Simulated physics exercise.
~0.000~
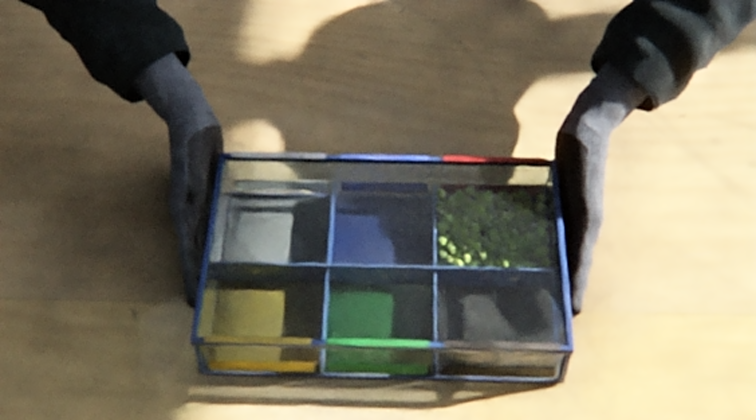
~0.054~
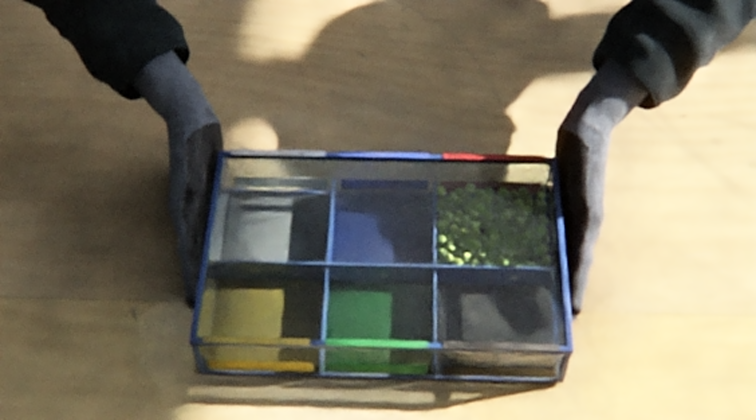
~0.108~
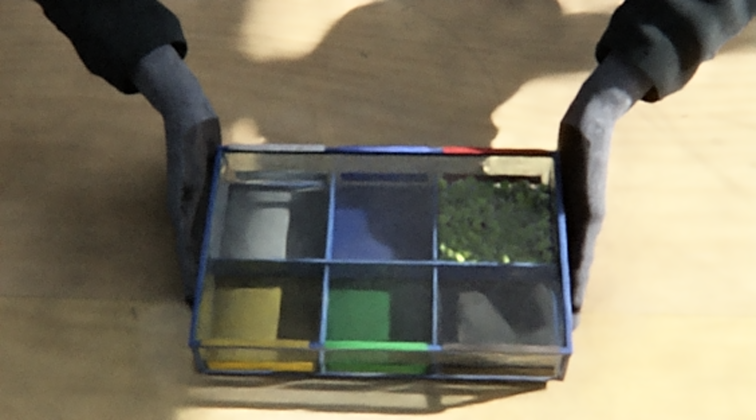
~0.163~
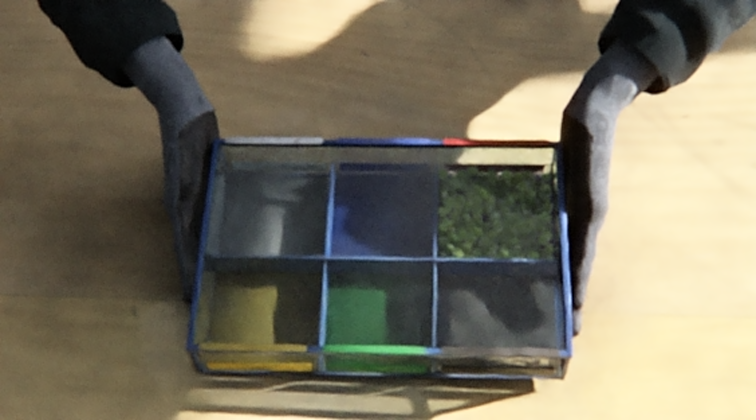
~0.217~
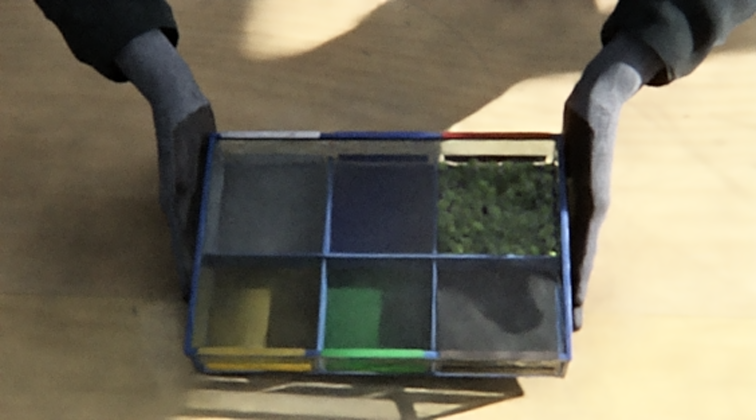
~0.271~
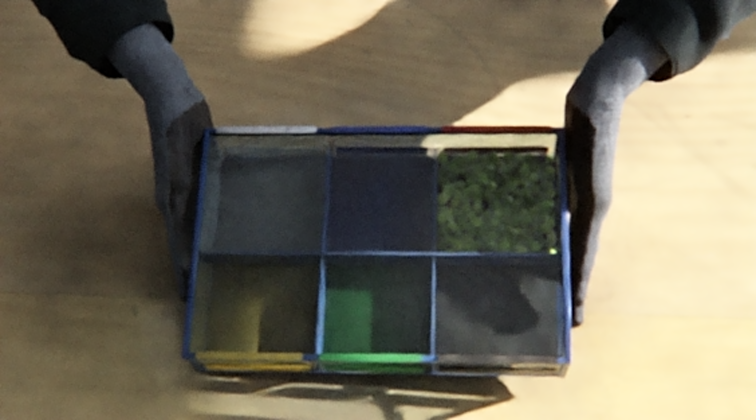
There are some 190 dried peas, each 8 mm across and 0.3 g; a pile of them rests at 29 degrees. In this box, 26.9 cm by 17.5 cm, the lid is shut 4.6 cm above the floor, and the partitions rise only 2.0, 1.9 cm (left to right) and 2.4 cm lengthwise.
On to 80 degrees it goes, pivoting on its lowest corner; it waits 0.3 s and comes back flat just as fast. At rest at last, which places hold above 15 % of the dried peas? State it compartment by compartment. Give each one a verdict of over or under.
Red - over; blue - under; green - over; yellow - under; white - under; black - over.
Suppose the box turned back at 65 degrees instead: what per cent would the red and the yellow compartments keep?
Red 75 %, yellow 0 %.
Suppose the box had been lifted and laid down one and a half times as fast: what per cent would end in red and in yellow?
Per cent held - red: 30, yellow: 10.
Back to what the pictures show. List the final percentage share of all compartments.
Red 40; blue 0; green 30; yellow 5; white 0; black 20.
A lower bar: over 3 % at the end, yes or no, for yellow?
As for yellow, indeed so.
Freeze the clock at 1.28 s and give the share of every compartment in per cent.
Red 50; blue 0; green 20; yellow 0; white 0; black 30.
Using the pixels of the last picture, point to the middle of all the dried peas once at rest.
Resting centre estimate: Around (451, 333).
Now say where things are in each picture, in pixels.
The first frame shows box tilt 0 degrees, front corners at (197, 339) and (568, 347); red 100 %.
The second frame shows box tilt 1 degrees, front corners at (196, 339) and (567, 348).
The third frame shows box tilt 4 degrees, front corners at (194, 342) and (567, 349), lowest corner left front.
The fourth frame shows box tilt 8 degrees, front corners at (193, 346) and (567, 352), lowest corner left front.
The fifth frame shows box tilt 13 degrees, front corners at (191, 349) and (566, 355), lowest corner left front.
The sixth frame shows box tilt 17 degrees, front corners at (189, 354) and (566, 359), lowest corner left front; red 100 %. Its pace works out near 80 degrees a second.
Then, at 1.28 s, tilt 80 degrees; red 50 %, green 20 %, black 30 %.
Then, at 1.96 s, tilt 40 degrees; red 40 %, green 30 %, yellow 5 %, black 20 %.
After 2.67 s, tilt 0 degrees; red 40 %, green 30 %, yellow 5 %, black 20 %.
At rest (3.2 s), red 40 %, blue 0 %, green 30 %, yellow 5 %, white 0 %, black 20 %.
